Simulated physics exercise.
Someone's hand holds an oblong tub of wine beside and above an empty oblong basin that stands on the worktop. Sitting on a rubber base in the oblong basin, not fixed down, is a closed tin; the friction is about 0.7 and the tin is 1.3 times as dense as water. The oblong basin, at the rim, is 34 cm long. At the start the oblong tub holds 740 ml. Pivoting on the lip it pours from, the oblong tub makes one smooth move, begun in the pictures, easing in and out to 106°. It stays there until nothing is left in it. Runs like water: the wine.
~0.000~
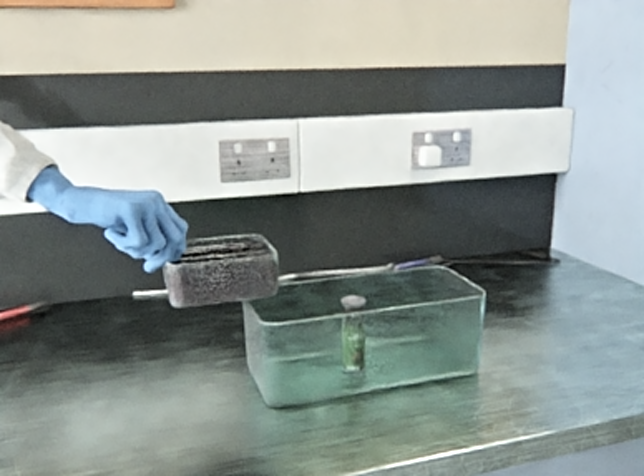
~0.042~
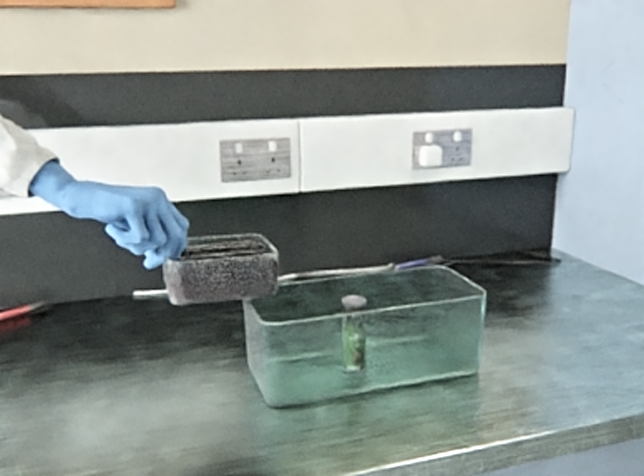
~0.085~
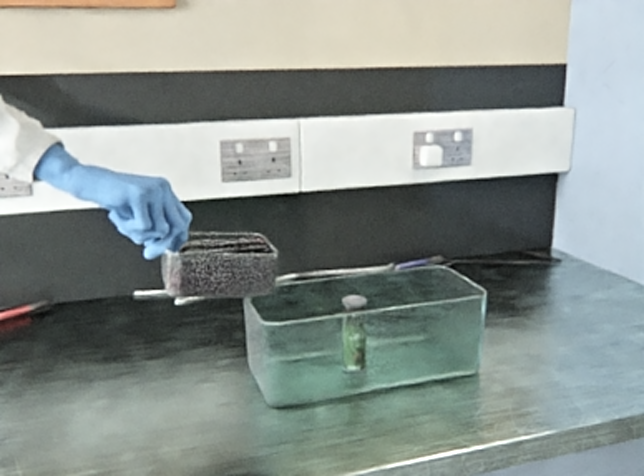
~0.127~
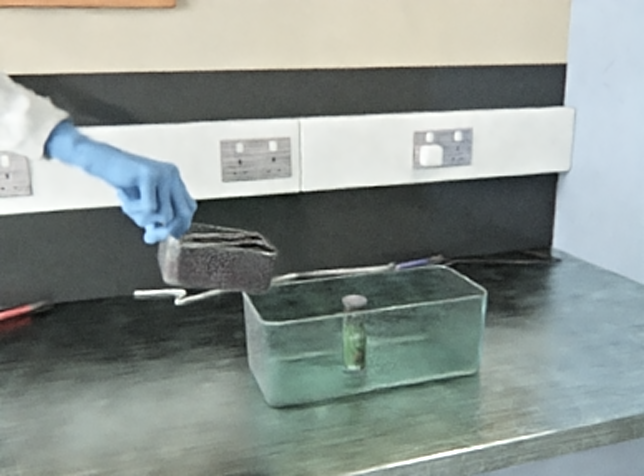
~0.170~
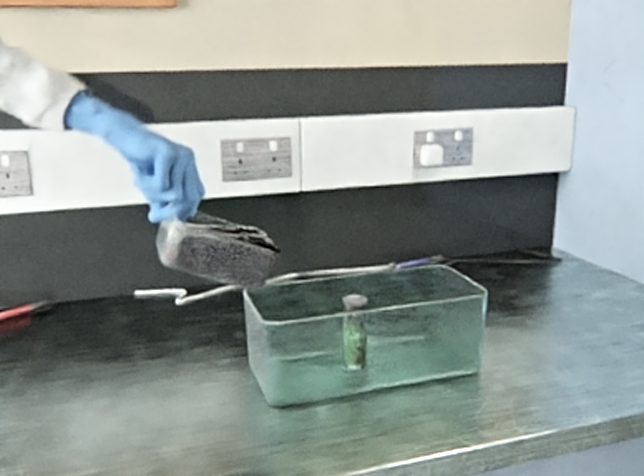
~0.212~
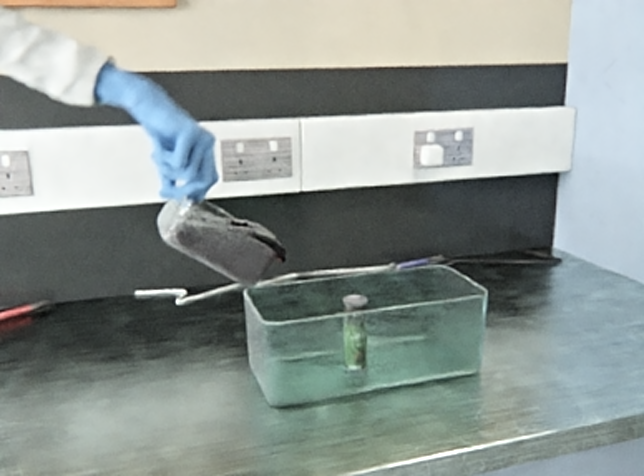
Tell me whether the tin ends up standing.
It fails to stay erect.
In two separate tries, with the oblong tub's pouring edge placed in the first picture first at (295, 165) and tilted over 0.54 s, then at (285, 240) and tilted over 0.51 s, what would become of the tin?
The tin stays vertical the first time and stays vertical the second time.
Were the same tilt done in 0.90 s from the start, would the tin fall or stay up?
Then it holds its balance.
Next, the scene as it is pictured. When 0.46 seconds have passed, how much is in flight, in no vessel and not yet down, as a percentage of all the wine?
Close to 58 in a hundred.
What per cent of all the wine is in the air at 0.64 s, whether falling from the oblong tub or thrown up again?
Airborne share: Near 6 %.
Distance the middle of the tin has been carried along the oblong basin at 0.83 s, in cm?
Some 7 cm.
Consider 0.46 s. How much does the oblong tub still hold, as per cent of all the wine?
About 20 per cent.
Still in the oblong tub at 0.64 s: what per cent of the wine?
2 %.
After 0.46 s the tilt is 100° and 21 per cent is still to pour; the tin stands where it began.
After 0.64 s the tilt is 106° and 2 per cent is still to pour; the tin leans 22°.
After 0.83 s the tilt is 106° and 0 per cent is still to pour; the tin lies on its side.
After 1.04 s the tilt is 106° and 0 per cent is still to pour; the tin lies on its side.
In the end the tin lies on its side.
